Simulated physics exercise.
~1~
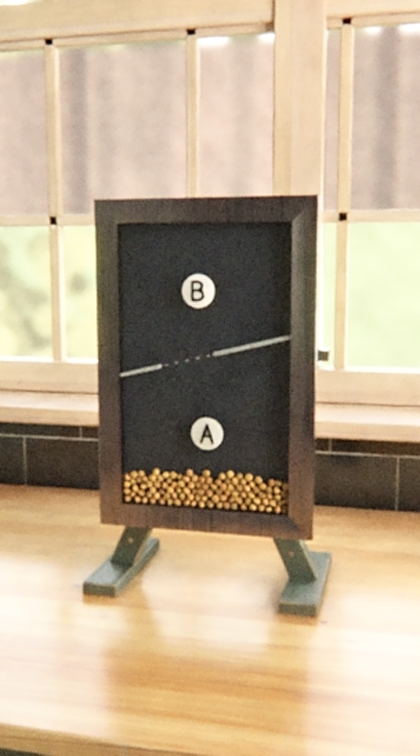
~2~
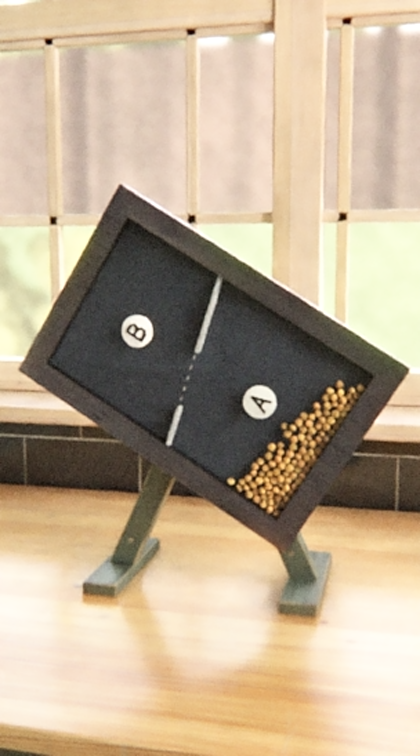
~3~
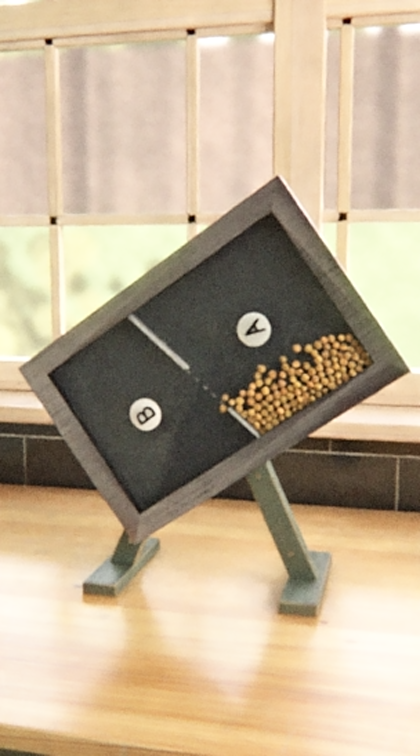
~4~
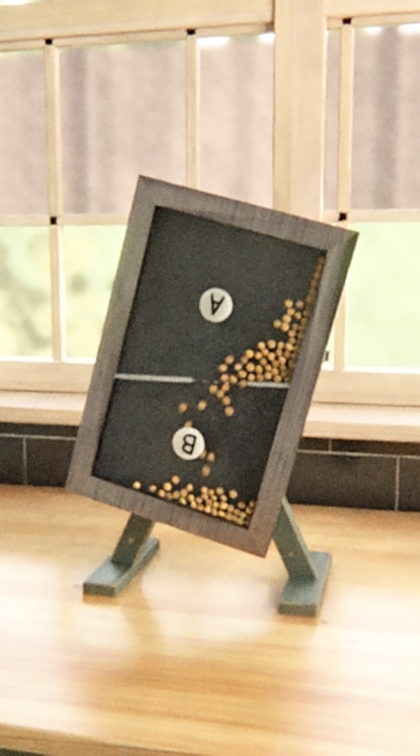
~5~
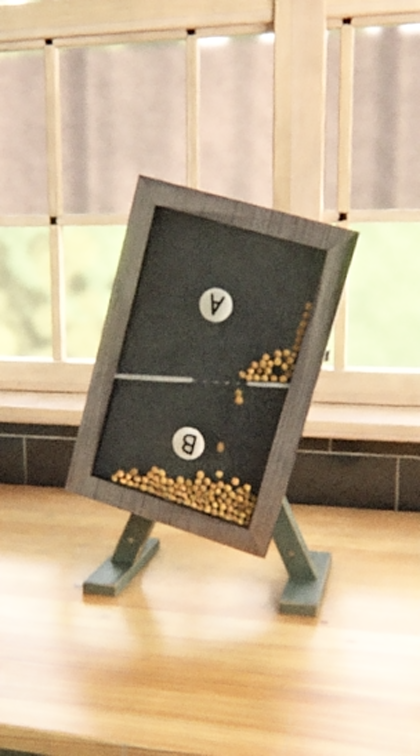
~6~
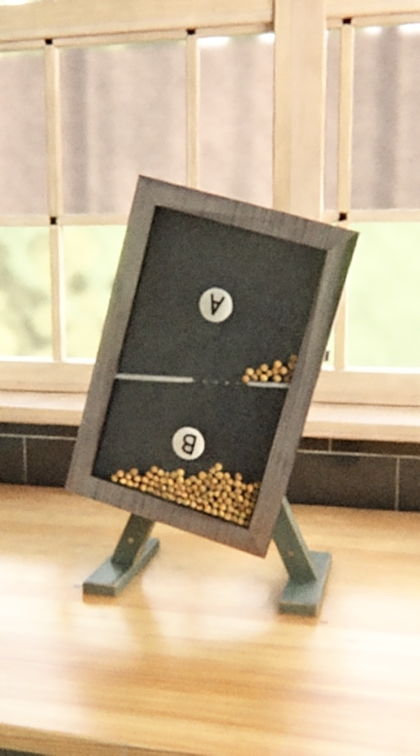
On a pale wooden counter before a bright, wood-framed window, seen from the front, a dark-framed box stands upright on two grey-green feet. A broken slanting bar divides its black interior into an upper chamber marked B and a lower one marked A, where golden beads lie heaped. The box turns anticlockwise, and the beads slide into a slope on the right. As it tips nearly upside down, beads spill through the gap in the bar into B. The box stops, still tilted, and the stream thins out, leaving most beads piled in B below and a small cluster resting on the bar in A.
